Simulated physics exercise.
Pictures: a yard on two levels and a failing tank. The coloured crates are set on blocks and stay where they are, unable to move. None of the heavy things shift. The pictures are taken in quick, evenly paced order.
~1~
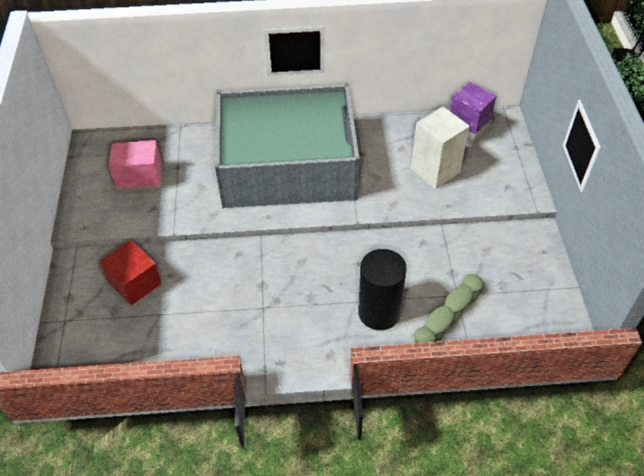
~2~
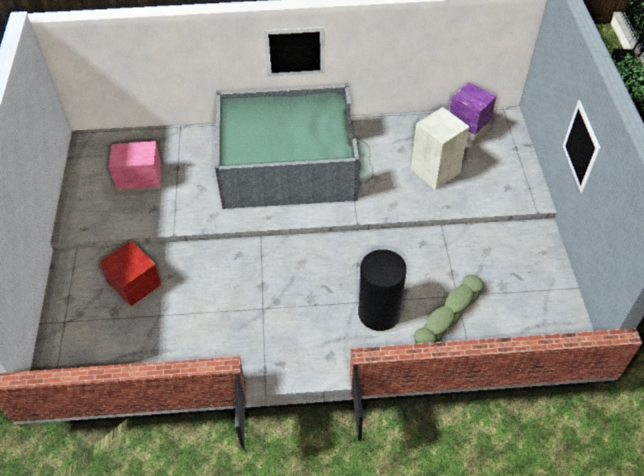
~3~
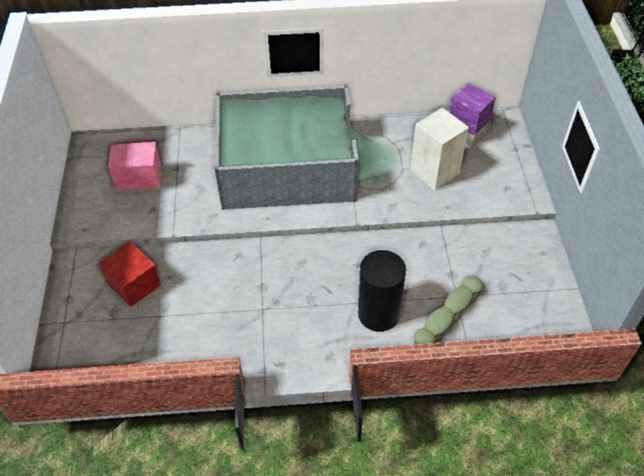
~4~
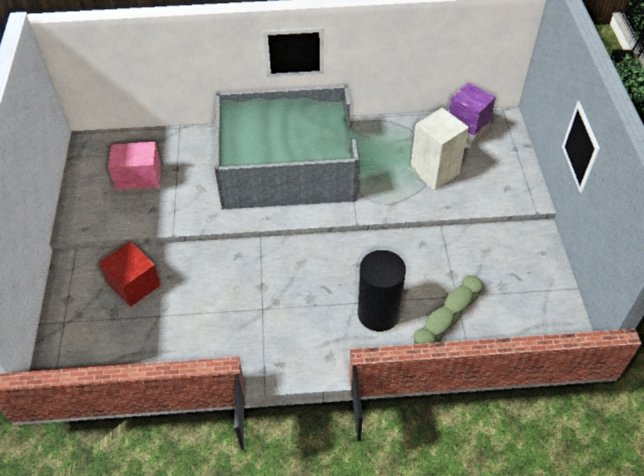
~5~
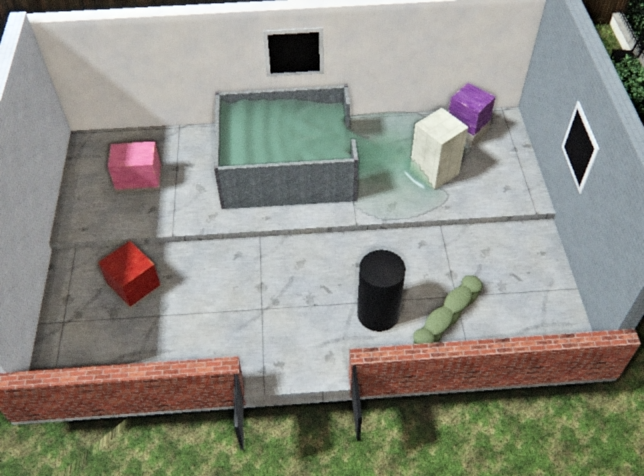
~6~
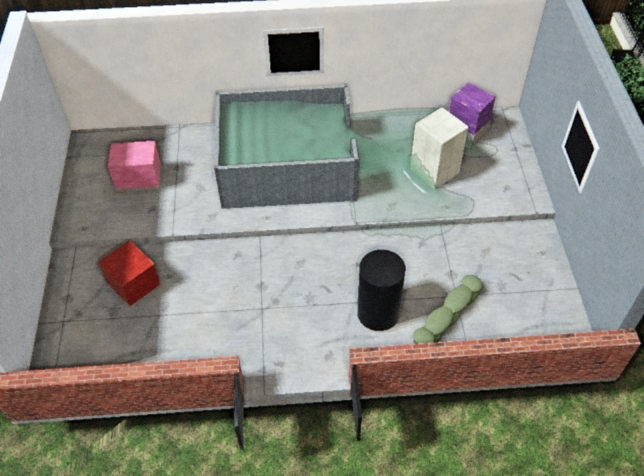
Greenish water pours from the right side of a grey open tank at the back of a walled two-level yard, seen from above by a still camera. It spreads right across the pale upper paving, around a cream block near a purple cube, and toward the step. Pink and red blocks at left, a black cylinder and a lumpy green shape stay put.
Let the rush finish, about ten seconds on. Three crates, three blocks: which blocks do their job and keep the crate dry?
The red crate gets wet; the pink crate keeps dry; the purple crate gets wet.
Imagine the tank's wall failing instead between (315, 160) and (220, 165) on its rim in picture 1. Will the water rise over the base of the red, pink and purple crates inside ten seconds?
Here goes: Red crate - hit; pink crate - left alone; purple crate - left alone.
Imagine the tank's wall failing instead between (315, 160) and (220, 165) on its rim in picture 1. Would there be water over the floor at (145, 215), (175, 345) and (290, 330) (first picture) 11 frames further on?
Spot one: Spared by the leak. Spot two: Reached by the flood. Spot three: Reached by the flood.
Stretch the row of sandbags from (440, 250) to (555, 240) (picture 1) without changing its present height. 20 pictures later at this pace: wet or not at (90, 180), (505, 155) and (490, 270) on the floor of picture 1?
In the order asked - bone dry, drenched, drenched.
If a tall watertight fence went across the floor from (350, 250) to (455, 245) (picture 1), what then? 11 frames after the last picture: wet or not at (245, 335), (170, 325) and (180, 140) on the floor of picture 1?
Outcome by spot, in order - unwatered, unwatered, unwatered.
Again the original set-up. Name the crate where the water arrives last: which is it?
It's the red one.
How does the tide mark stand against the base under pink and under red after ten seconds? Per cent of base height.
Taking them in the order asked, 50 percent and 230 percent.
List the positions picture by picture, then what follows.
In the first picture, still water in the open tank at (285, 128).
In the second picture, water pours out at (349, 150) and has run to (358, 143).
In the third picture, water pours out at (349, 151) and has run to (395, 151).
In the fourth picture, the front is at a hidden place, out from the gap at (349, 151).
In the fifth picture, the front is at a hidden place, out from the gap at (348, 151).
In the sixth picture, the front is at (489, 147), out from the gap at (348, 150).
A moment on, water covers 25 % of the floor; the red crate not reached, the pink crate not reached, the purple crate water round its plinth.
Next, water covers 35 % of the floor; the red crate not reached, the pink crate not reached, the purple crate water round its plinth.
Then, water covers 45 % of the floor; the red crate not reached, the pink crate not reached, the purple crate water round its plinth.
Later, water covers 75 % of the floor; the red crate water round its plinth, the pink crate water round its plinth, the purple crate water round its plinth.
In the end, water covers 90 % of the floor; the red crate was topped, the pink crate stayed above the water, the purple crate was topped.
